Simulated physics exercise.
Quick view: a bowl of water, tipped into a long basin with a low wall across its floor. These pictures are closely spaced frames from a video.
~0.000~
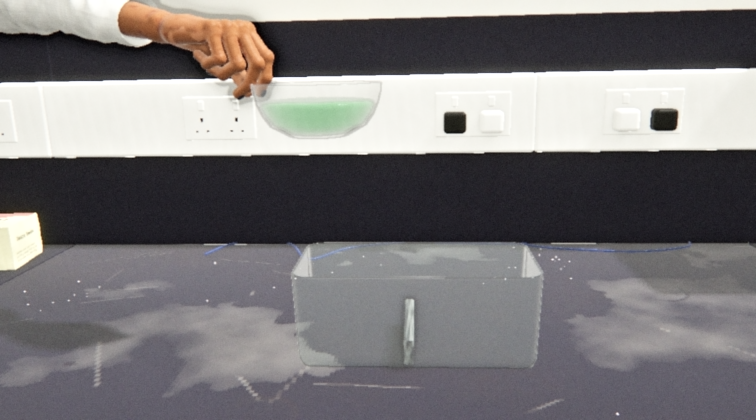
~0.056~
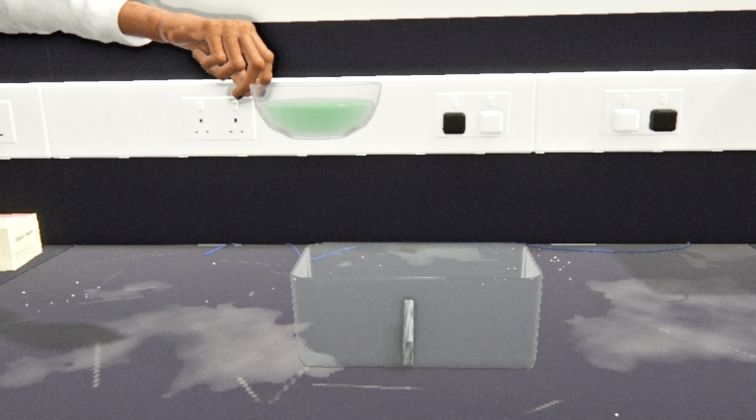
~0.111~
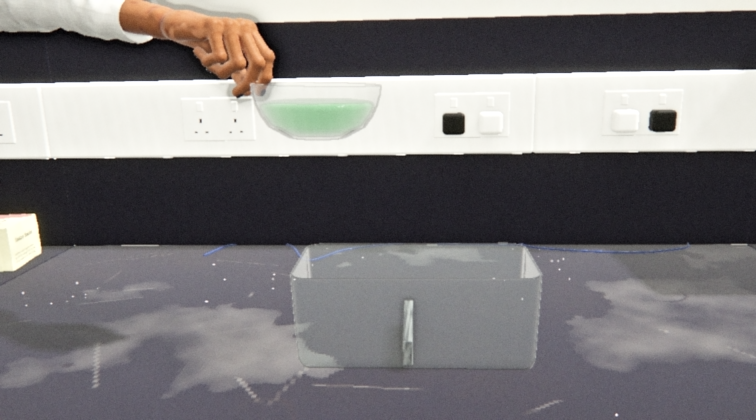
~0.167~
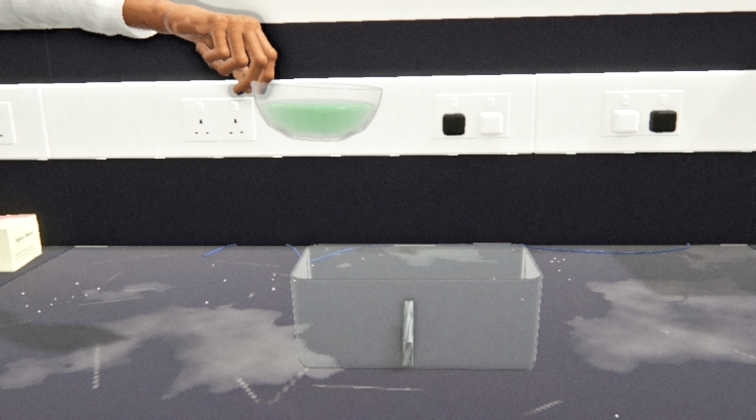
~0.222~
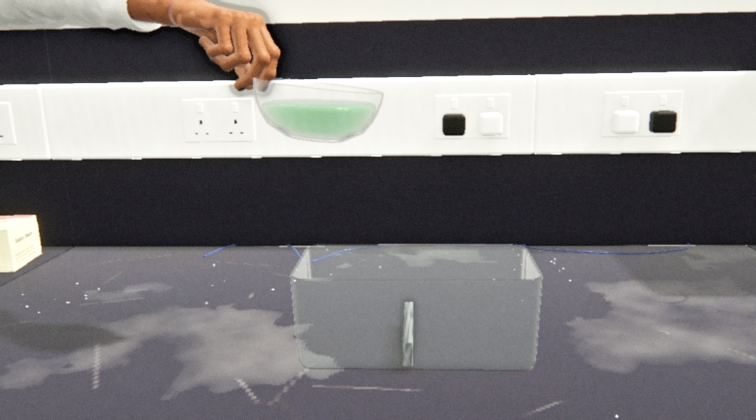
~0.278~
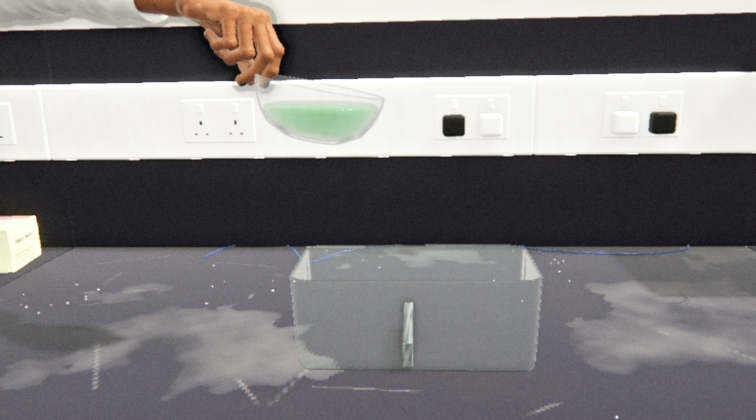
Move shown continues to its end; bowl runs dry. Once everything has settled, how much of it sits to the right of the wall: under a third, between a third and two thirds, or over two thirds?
The share right of the wall fails to stay within two thirds.
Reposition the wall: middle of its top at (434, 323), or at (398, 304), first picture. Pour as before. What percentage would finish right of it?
Near 55 % and 85 %.
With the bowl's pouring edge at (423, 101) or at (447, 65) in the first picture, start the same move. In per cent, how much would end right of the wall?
90 and 80 in a hundred.
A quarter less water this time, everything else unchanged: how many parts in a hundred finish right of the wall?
Near 70 %.
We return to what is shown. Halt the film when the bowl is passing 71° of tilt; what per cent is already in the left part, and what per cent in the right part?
Left about 0, right about 20.
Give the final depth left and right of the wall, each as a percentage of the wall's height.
On the left roughly 20, on the right roughly 60.
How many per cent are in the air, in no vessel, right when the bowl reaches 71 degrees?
Roughly 45 per cent.
A moment on, the bowl is tipped part way and 34 per cent is still to pour, 2 is left of the wall and 19 right of it.
Next, the bowl is tipped right over and 0 per cent is still to pour, 21 is left of the wall and 75 right of it.
Then the bowl is tipped right over and 0 per cent is still to pour, 24 is left of the wall and 75 right of it.
Later the bowl is tipped right over and 0 per cent is still to pour, 24 is left of the wall and 74 right of it.
Finally, 24 per cent lies left of the wall, 74 right of it and 2 outside.
